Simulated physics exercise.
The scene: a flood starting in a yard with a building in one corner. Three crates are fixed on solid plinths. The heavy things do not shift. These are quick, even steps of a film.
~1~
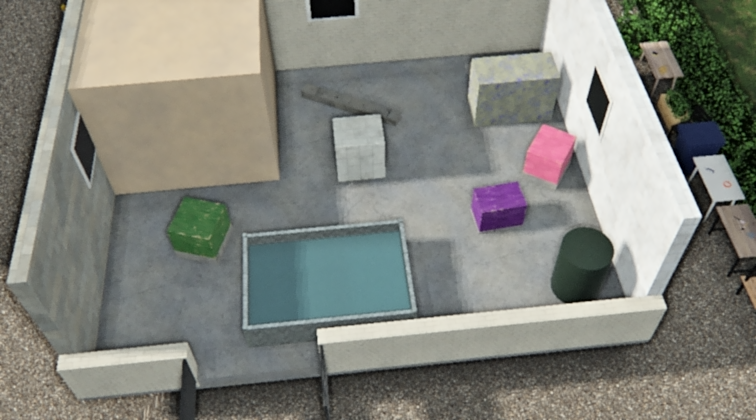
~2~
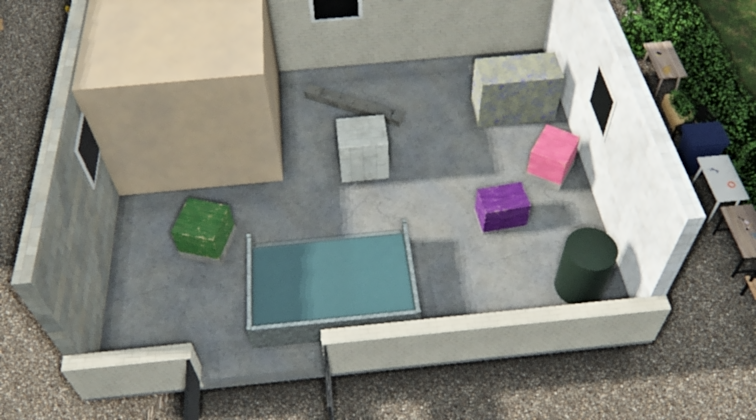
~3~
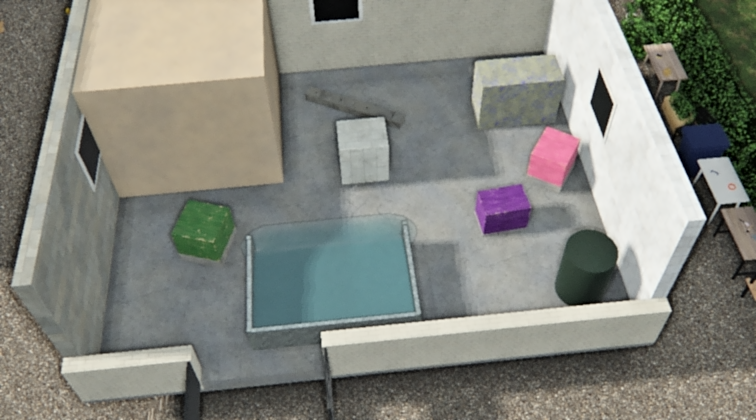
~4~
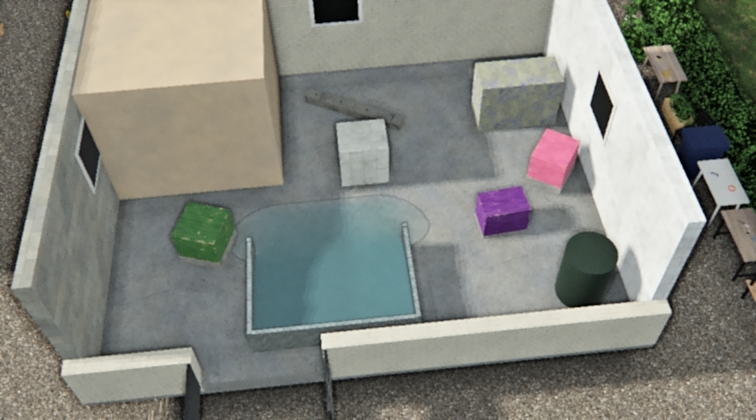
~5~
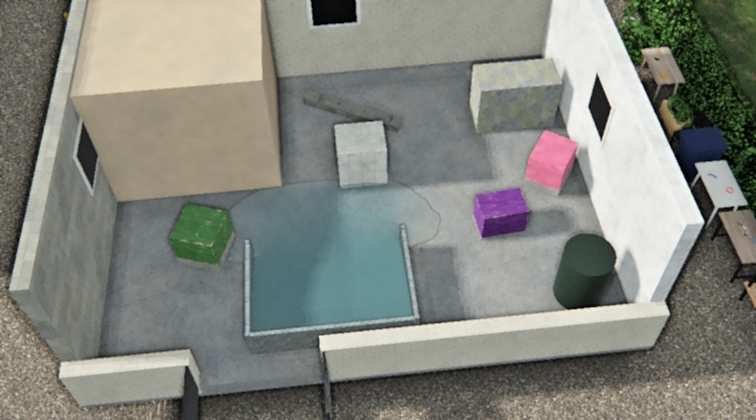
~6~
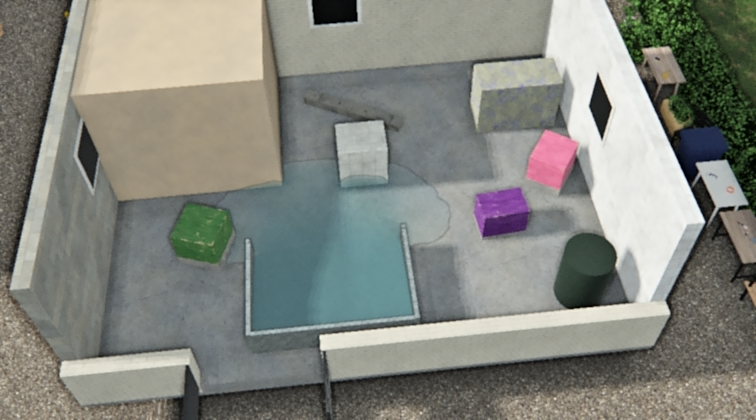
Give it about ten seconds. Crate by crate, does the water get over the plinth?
The purple crate is soaked; the green crate keeps dry; the pink crate keeps dry.
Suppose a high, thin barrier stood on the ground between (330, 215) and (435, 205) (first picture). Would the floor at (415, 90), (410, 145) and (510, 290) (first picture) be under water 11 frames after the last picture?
One after the other: Free of water, clear, under water.
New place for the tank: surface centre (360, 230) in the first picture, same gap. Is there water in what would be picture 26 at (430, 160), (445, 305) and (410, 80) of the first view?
One after the other: Flooded, free of water, under water.
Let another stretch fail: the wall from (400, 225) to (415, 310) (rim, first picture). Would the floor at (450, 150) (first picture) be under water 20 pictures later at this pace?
Answer: Covered.
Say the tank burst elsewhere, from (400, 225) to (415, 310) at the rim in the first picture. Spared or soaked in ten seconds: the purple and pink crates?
One by one: The purple crate gets wet; the pink crate takes water.
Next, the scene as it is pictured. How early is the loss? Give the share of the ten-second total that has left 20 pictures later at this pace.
I make it 0 per cent.
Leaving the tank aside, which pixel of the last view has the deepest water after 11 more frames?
Close to (284, 76).
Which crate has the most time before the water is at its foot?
That is the pink-painted one.
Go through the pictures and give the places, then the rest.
In the first picture, still water in the water tank at (327, 275).
In the second picture, the front is at a hidden place, out from the gap on the water tank's far side.
In the third picture, water pours out on the water tank's far side and has run to (410, 227).
In the fourth picture, water pours out on the water tank's far side and has run to (418, 215).
In the fifth picture, the front is at (421, 203), out from the gap on the water tank's far side.
In the sixth picture, water pours out on the water tank's far side and has run to (236, 191).
A moment on, water covers 25 % of the floor; the purple crate water round its plinth, the green crate water round its plinth, the pink crate not reached.
Next, water covers 40 % of the floor; the purple crate water round its plinth, the green crate water round its plinth, the pink crate not reached.
Then, water covers 60 % of the floor; the purple crate water round its plinth, the green crate water round its plinth, the pink crate water round its plinth.
Later, water covers 85 % of the floor; the purple crate water round its plinth, the green crate water round its plinth, the pink crate water round its plinth.
In the end, water covers 100 % of the floor; the purple crate was topped, the green crate stayed above the water, the pink crate stayed above the water.
